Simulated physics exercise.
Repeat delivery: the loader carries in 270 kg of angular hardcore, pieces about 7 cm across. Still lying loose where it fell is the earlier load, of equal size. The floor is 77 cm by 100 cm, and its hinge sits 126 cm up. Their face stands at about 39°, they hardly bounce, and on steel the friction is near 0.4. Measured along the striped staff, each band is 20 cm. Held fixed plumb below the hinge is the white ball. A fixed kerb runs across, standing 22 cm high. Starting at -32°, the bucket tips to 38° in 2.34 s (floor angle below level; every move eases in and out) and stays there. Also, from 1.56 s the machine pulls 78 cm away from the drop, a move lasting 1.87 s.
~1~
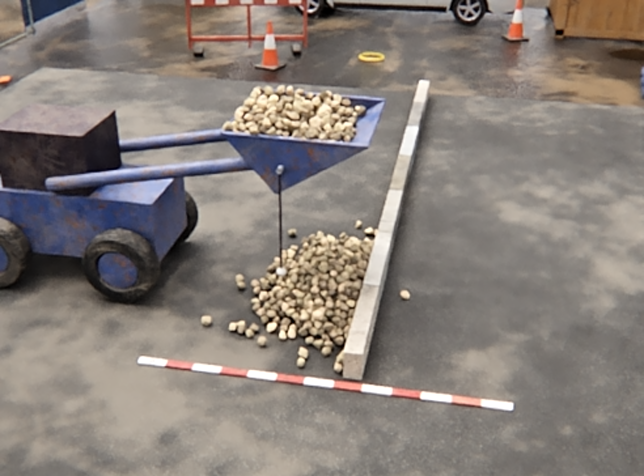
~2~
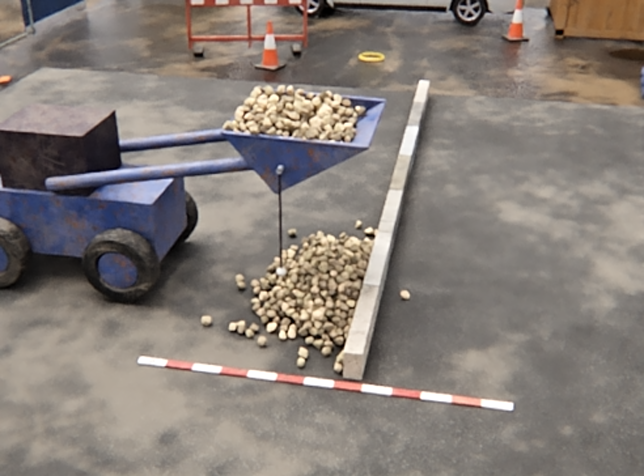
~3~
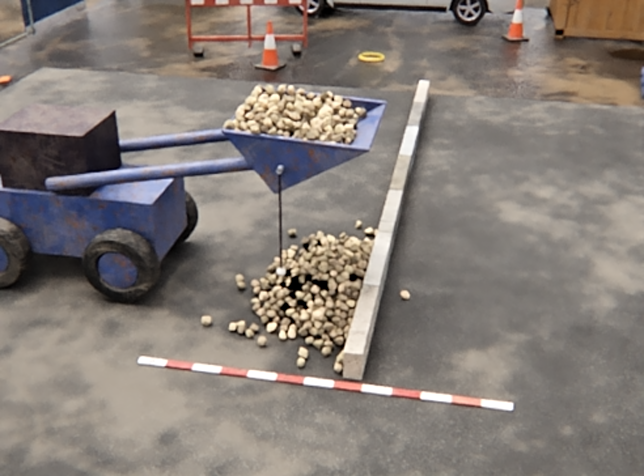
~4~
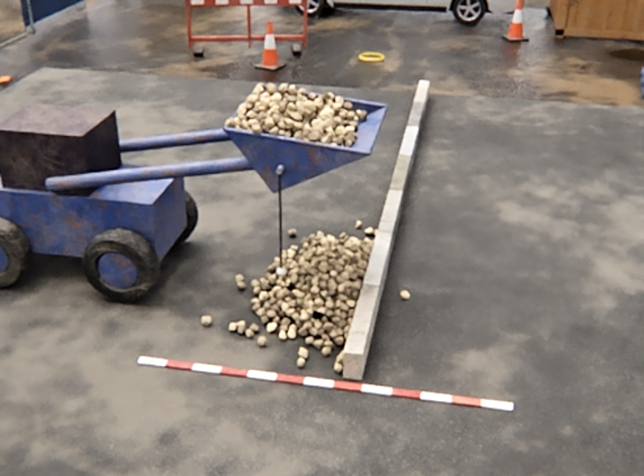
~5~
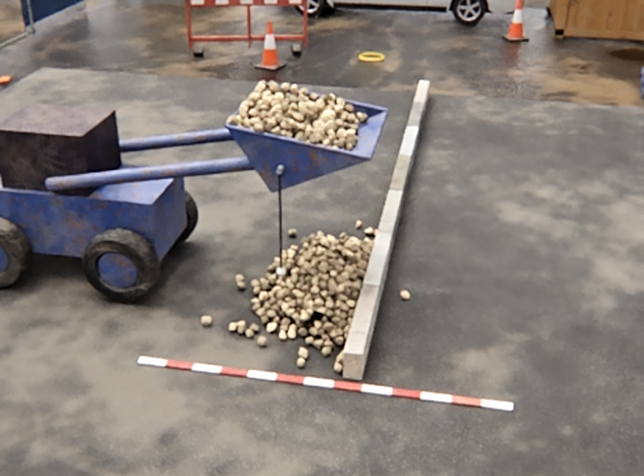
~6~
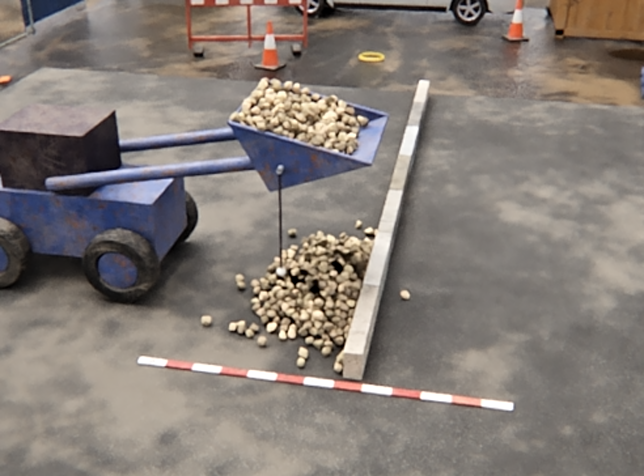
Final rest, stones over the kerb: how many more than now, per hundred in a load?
25 per hundred.
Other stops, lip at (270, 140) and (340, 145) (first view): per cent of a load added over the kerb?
Case one about 0 %, case two about 5 %.
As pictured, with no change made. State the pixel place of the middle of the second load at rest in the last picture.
(351, 273).
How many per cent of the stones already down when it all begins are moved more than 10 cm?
0 per cent.
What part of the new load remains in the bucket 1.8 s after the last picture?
Roughly 10 parts in a hundred of the load.
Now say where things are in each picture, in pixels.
The bucket is at -32°, its lip at (368, 147); the top of the load is at (287, 101). The earlier load is highest near (325, 260), 26 cm above ground level, 100 % on this side of the kerb, in the first picture.
Lip at (368, 148), floor tilted -31°, highest stones at (283, 99), in the second picture.
The bucket is at -30°, its lip at (369, 150); the top of the load is at (273, 96), in the third picture.
The bucket is at -28°, its lip at (370, 154); the top of the load is at (269, 93), in the fourth picture.
The bucket is at -24°, its lip at (371, 158); the top of the load is at (271, 92), in the fifth picture.
Lip at (372, 164), floor tilted -21°, highest stones at (266, 91), in the sixth picture.
Then, 1.2 s after the last picture the floor is at 27°; in per cent of one load, 94 in the bucket, 106 on this side of the kerb, 1 over the kerb; the foremost stones are at (386, 234).
Then, 1.8 s after the last picture the floor is at 38°; in per cent of one load, 11 in the bucket, 169 on this side of the kerb, 20 over the kerb; the foremost stones are at (454, 305).
Then, 3.3 s after the last picture the floor is at 38°; in per cent of one load, 0 in the bucket, 175 on this side of the kerb, 25 over the kerb; the foremost stones are at (488, 305).
Then, 5.8 s after the last picture the floor is at 38°; in per cent of one load, 0 in the bucket, 175 on this side of the kerb, 25 over the kerb; the foremost stones are at (488, 305). Net gain over the kerb, 25.
